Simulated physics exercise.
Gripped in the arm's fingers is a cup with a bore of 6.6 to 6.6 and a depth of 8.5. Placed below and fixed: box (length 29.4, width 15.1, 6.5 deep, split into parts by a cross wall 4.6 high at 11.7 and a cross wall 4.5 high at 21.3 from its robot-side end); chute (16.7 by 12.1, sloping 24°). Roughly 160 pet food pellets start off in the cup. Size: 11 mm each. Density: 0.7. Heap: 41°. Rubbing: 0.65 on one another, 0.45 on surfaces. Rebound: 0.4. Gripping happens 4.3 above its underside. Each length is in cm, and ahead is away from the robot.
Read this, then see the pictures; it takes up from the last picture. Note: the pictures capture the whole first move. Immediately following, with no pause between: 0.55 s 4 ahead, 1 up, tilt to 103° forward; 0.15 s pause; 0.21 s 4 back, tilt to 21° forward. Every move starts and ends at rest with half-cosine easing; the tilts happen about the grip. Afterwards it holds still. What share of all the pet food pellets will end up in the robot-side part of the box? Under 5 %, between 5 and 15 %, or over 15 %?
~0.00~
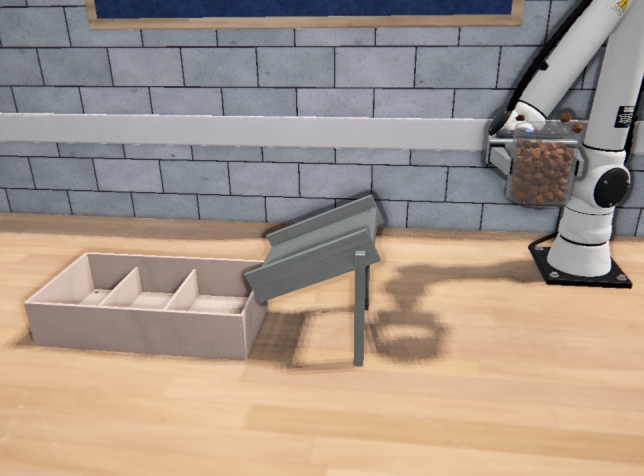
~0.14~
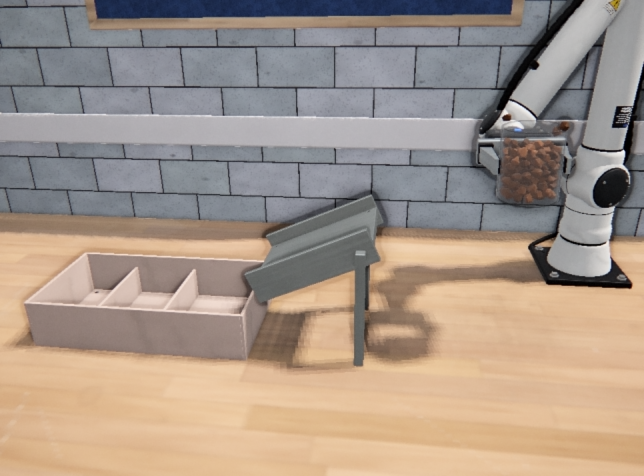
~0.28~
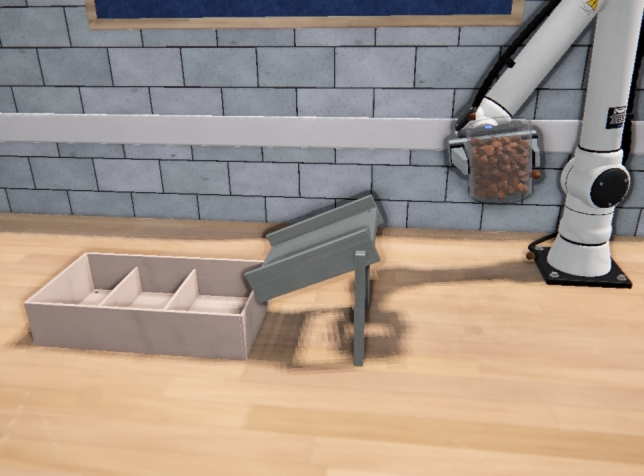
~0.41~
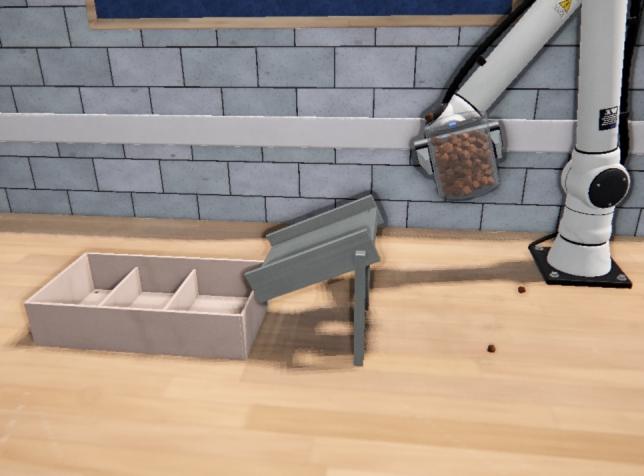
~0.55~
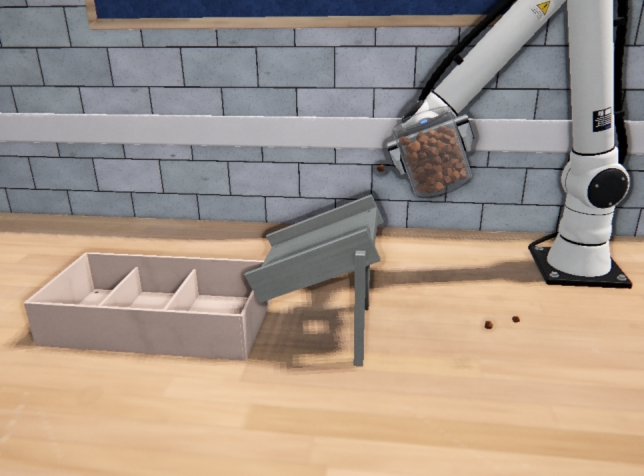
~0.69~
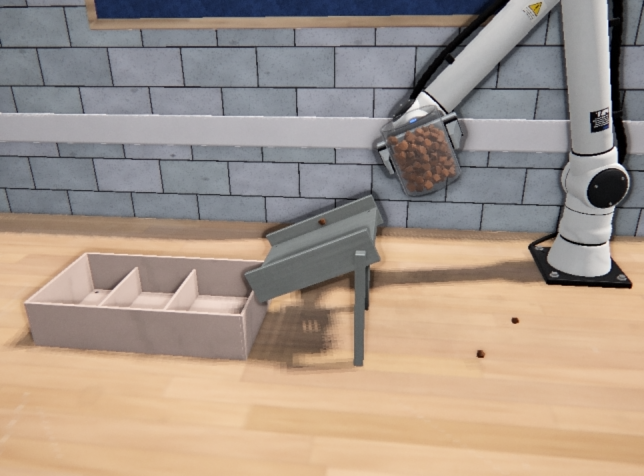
Over 15 %.
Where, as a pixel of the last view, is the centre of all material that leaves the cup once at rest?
It lands close to (206, 313).
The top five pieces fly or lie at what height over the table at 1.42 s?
They are some 30 centimetres up.
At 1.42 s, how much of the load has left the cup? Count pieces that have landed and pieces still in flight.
Around 25 % has gone out so far.
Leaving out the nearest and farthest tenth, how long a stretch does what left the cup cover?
Around 26 cm long.
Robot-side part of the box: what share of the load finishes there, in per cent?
Roughly 25 %.
After 1.05 s, tilted 83° forward, highest piece 30 above the table; 155 in the cup, 2 on the table or floor, 1 in the robot-side part.
After 1.42 s, tilted 99° forward, highest piece 30 above the table; 122 in the cup, 3 in the robot-side part, 2 on the table or floor, 31 on the chute or in flight.
After 1.80 s, tilted 21° forward, highest piece 29 above the table; 115 in the cup, 33 in the robot-side part, 4 on the table or floor, 6 on the chute or in flight.
After 2.85 s, tilted 21° forward, highest piece 29 above the table; 115 in the cup, 38 in the robot-side part, 5 on the table or floor.
At rest, 115 in the cup, 38 in the robot-side part, 5 on the table or floor. That is 24 % in the robot-side part of the box.
